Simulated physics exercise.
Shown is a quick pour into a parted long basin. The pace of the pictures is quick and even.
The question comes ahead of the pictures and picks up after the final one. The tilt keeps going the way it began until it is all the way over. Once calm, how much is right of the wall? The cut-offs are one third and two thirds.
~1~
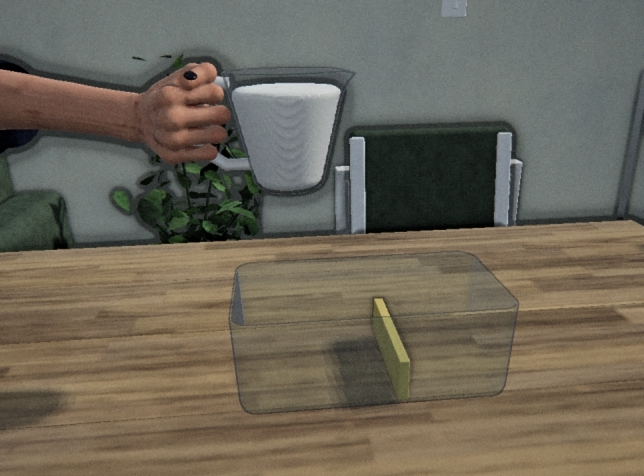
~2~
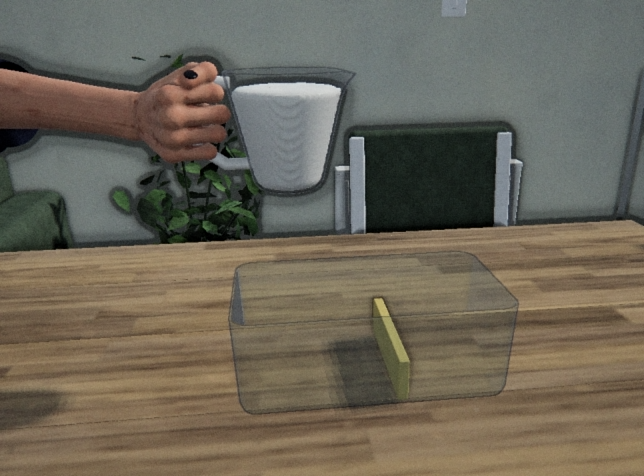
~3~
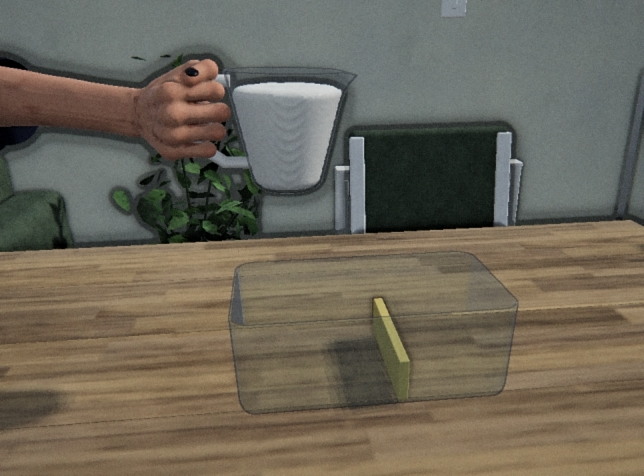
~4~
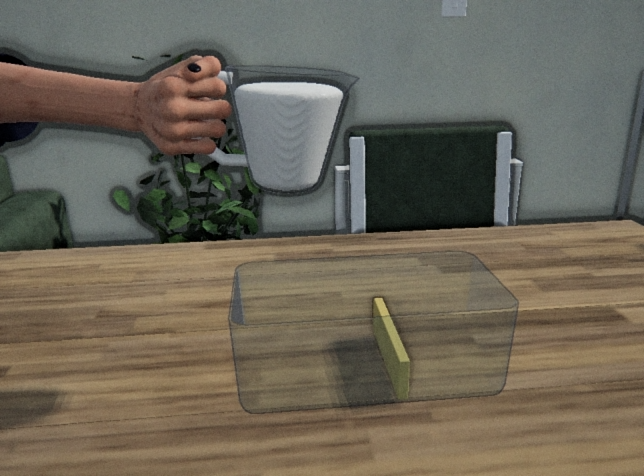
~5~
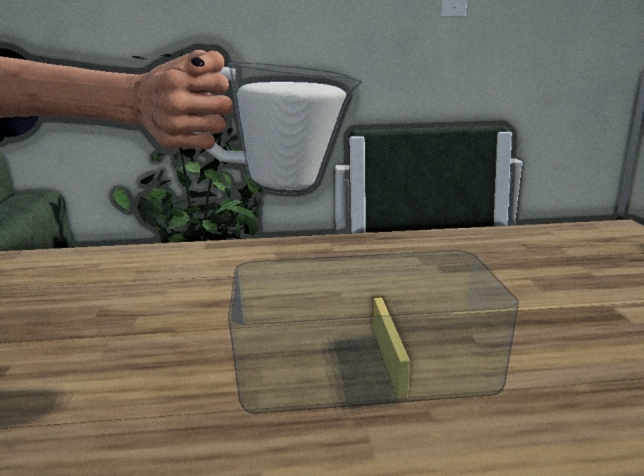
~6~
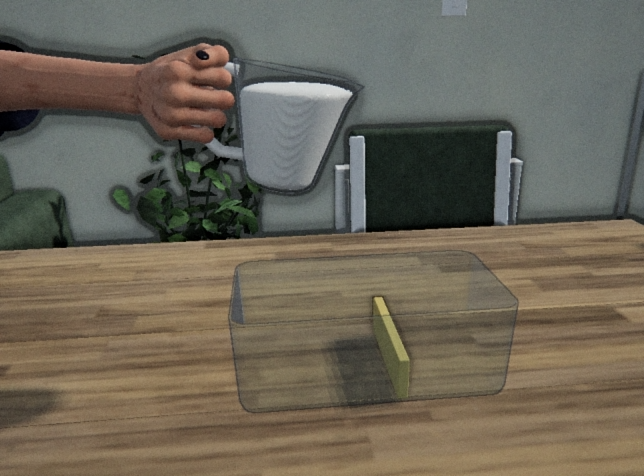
Top band.
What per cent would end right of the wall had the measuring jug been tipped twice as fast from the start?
About 65 %.
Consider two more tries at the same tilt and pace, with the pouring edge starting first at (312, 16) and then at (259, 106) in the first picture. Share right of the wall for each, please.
Close to 55 % for the first start and close to 5 % for the second.
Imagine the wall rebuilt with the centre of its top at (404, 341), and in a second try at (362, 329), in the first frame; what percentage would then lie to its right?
My guess is some 65 percent the first time and some 95 percent the second.
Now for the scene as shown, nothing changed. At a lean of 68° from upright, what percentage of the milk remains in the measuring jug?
It still holds close to 70 per cent at that lean.
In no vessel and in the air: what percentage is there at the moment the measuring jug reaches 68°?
Close to 25 in a hundred.
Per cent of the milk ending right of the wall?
I'd put it at about 85 per cent.
A moment on, the measuring jug is tipped part way and 68 per cent is still to pour, 0 is left of the wall and 6 right of it.
Next, the measuring jug is tipped right over and 11 per cent is still to pour, 2 is left of the wall and 66 right of it.
Then the measuring jug is tipped right over and 0 per cent is still to pour, 13 is left of the wall and 85 right of it.
Later the measuring jug is tipped right over and 0 per cent is still to pour, 13 is left of the wall and 85 right of it.
In the end 13 per cent lies left of the wall, 85 right of it and 2 outside.
